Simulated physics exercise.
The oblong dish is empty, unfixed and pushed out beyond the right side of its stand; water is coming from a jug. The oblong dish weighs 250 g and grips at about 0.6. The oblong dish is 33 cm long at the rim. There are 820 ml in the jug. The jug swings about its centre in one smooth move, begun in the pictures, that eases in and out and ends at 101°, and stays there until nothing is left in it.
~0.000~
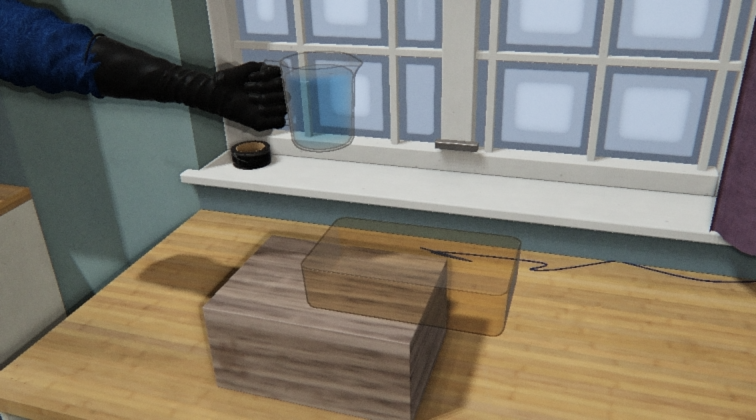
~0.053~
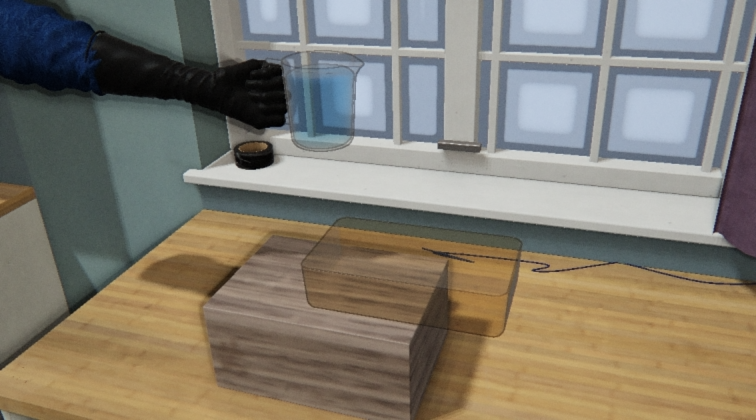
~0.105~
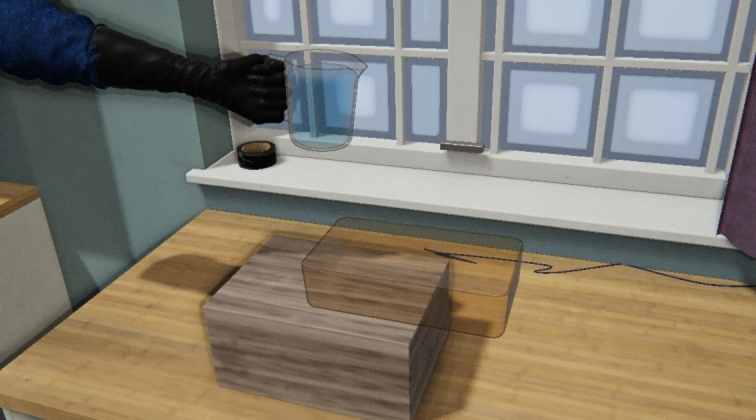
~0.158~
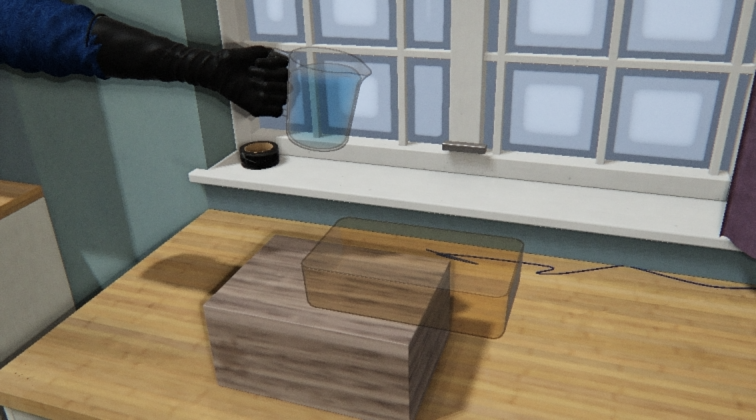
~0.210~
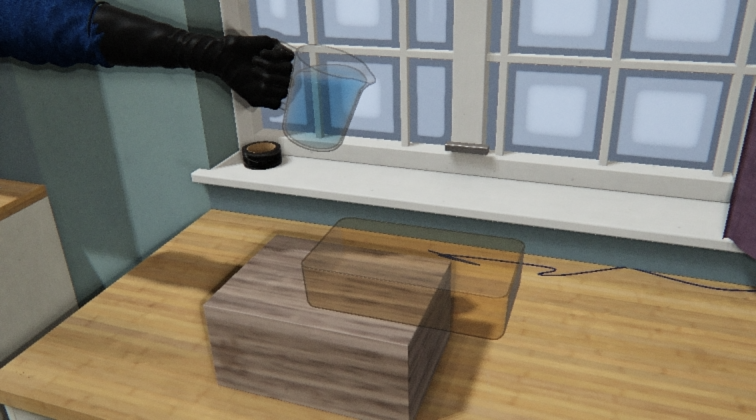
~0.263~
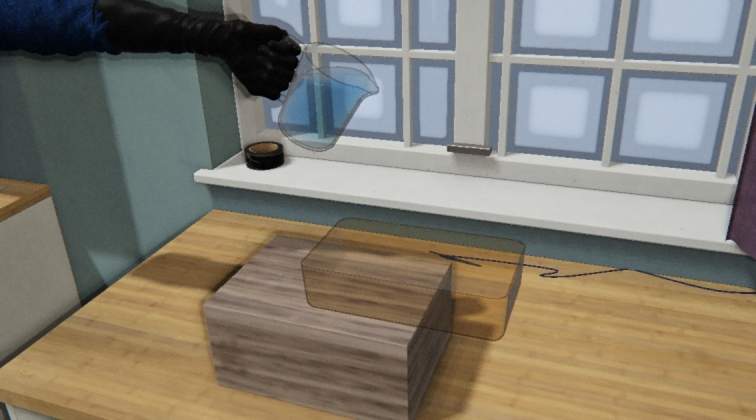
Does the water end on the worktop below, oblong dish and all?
This oblong dish tips over.
After 0.55 s the tilt is 88° and 63 per cent is still to pour; the oblong dish lies level with 5 per cent in it.
After 0.75 s the tilt is 101° and 20 per cent is still to pour; the oblong dish leans 14° with 47 per cent in it.
After 0.97 s the tilt is 101° and 4 per cent is still to pour; the oblong dish leans 57° with 60 per cent in it.
After 1.21 s the tilt is 101° and 0 per cent is still to pour; the oblong dish leans 92° with 3 per cent in it.
In the end the oblong dish leans 65° with 0 per cent in it.
